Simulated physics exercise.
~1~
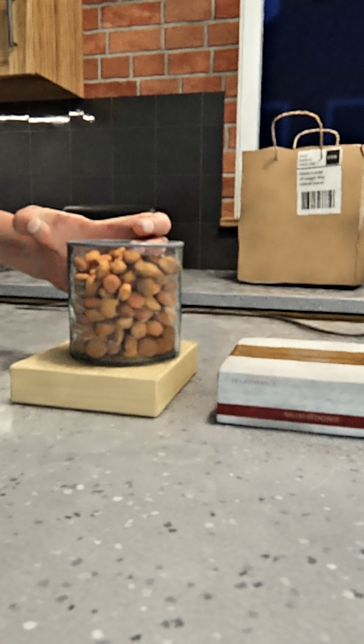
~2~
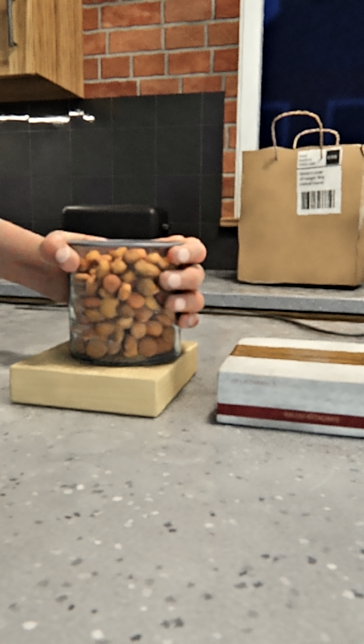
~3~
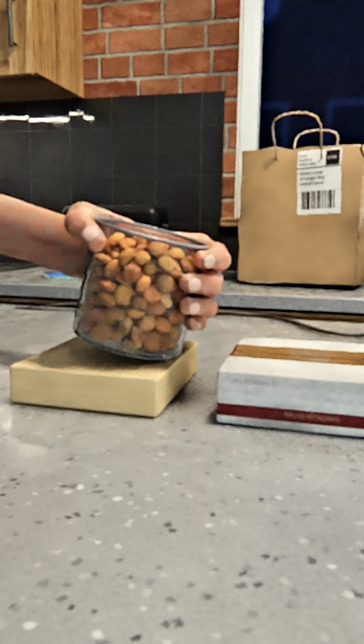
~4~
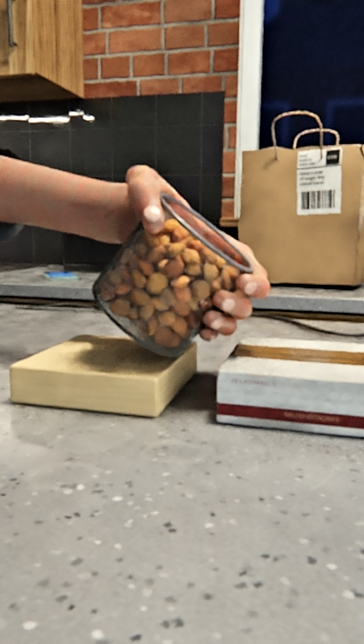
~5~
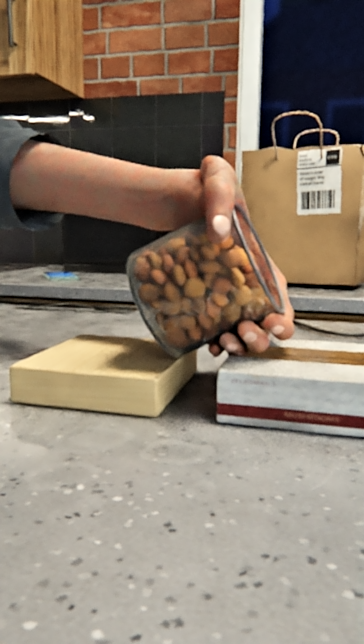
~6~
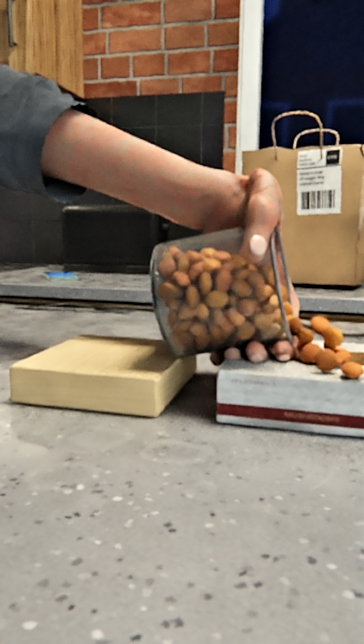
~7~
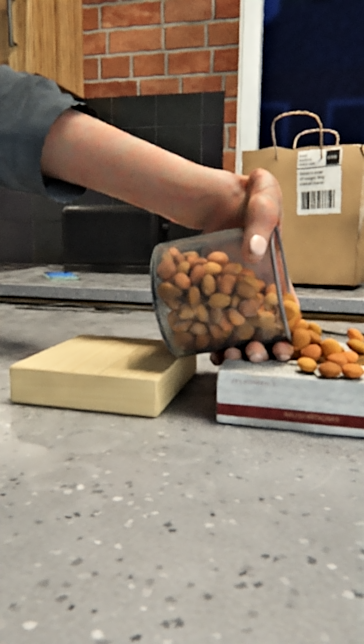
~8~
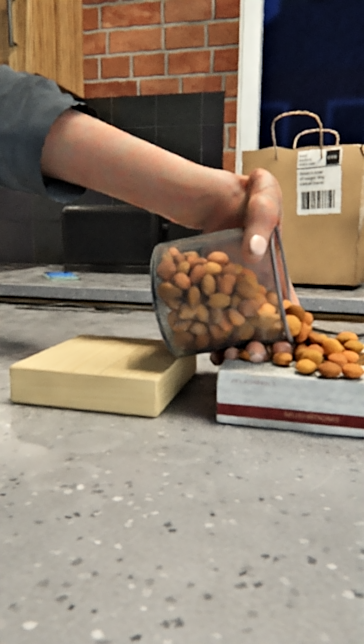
On a speckled grey counter, a hand tips a clear glass, spilling some brown pieces rightward onto a box.
